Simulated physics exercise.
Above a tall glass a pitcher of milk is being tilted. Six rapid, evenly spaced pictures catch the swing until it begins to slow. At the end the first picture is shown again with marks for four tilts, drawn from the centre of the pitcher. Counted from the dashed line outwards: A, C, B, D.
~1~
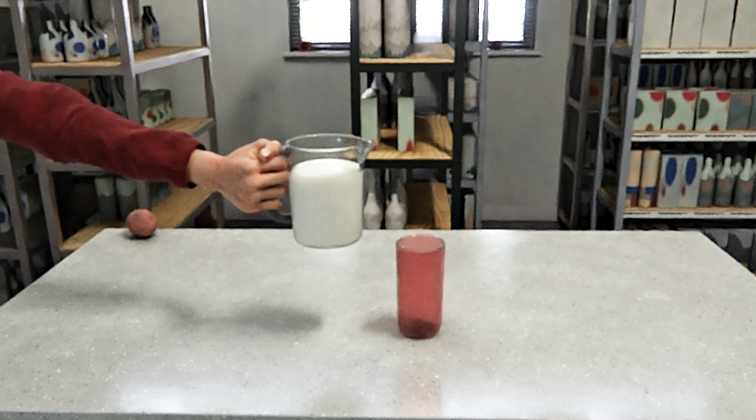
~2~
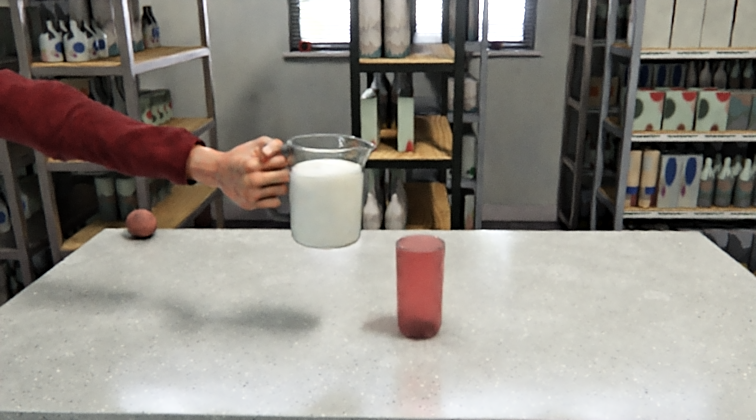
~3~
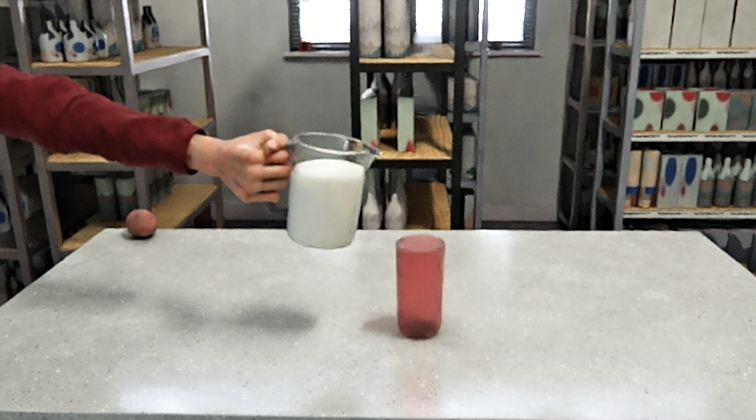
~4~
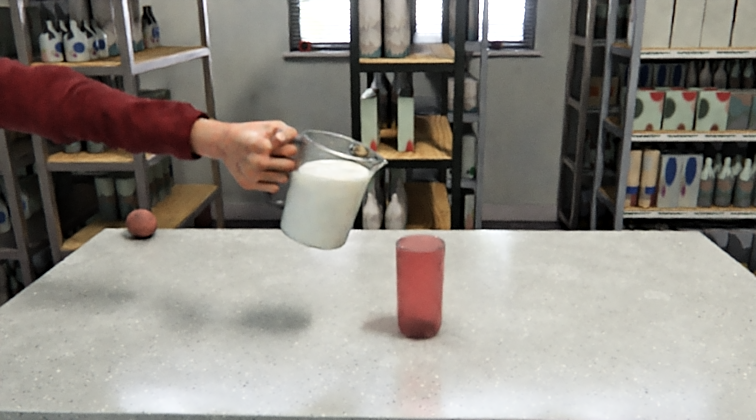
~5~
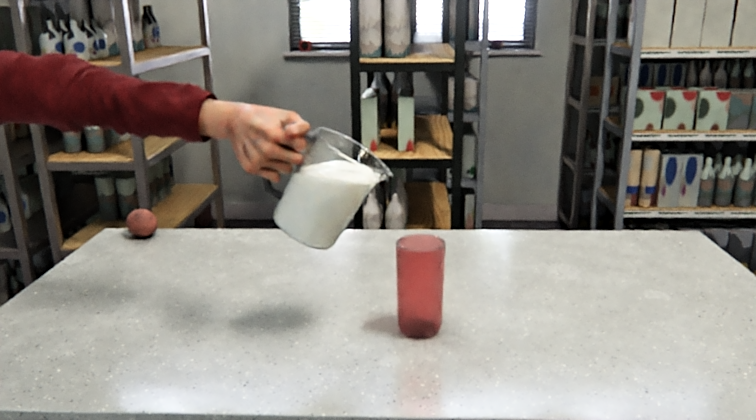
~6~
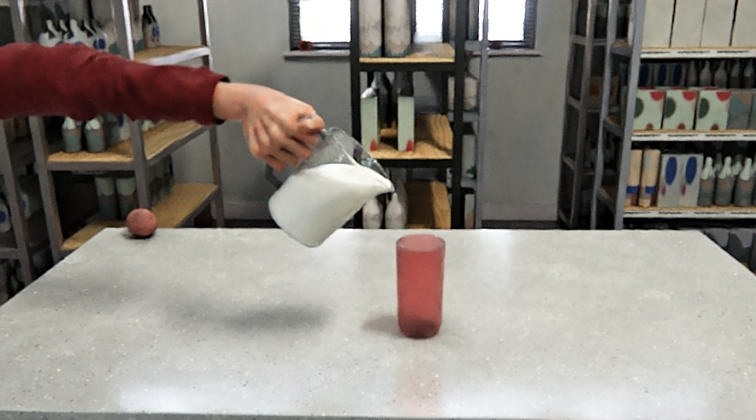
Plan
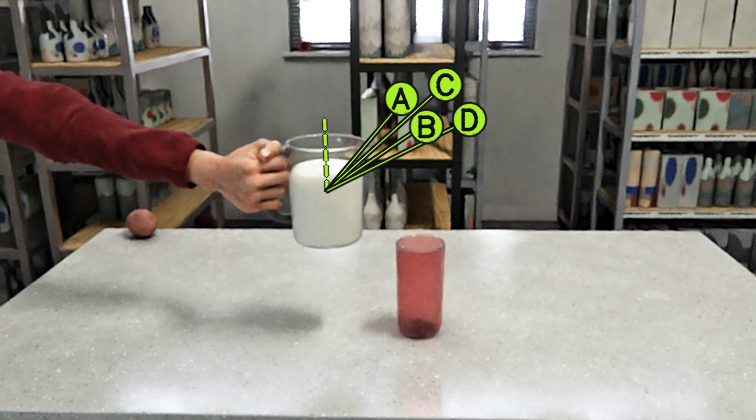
A glass pitcher of milk, held by a hand, tilts rightward above a tall red glass.
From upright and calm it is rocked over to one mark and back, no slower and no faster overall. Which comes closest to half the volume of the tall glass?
D is best.
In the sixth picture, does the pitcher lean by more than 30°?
Yes.
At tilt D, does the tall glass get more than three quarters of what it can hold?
No.
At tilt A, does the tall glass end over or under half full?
Under.
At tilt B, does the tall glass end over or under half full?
Under.
On the marked copy, A at (392, 113); B at (410, 133); C at (432, 95); D at (453, 127).
For tilt A, the tall glass ends with about 9 % of what it can hold.
For tilt B, the tall glass ends with about 34 % of what it can hold.
For tilt C, the tall glass ends with about 19 % of what it can hold.
For tilt D, the tall glass ends with about 51 % of what it can hold.
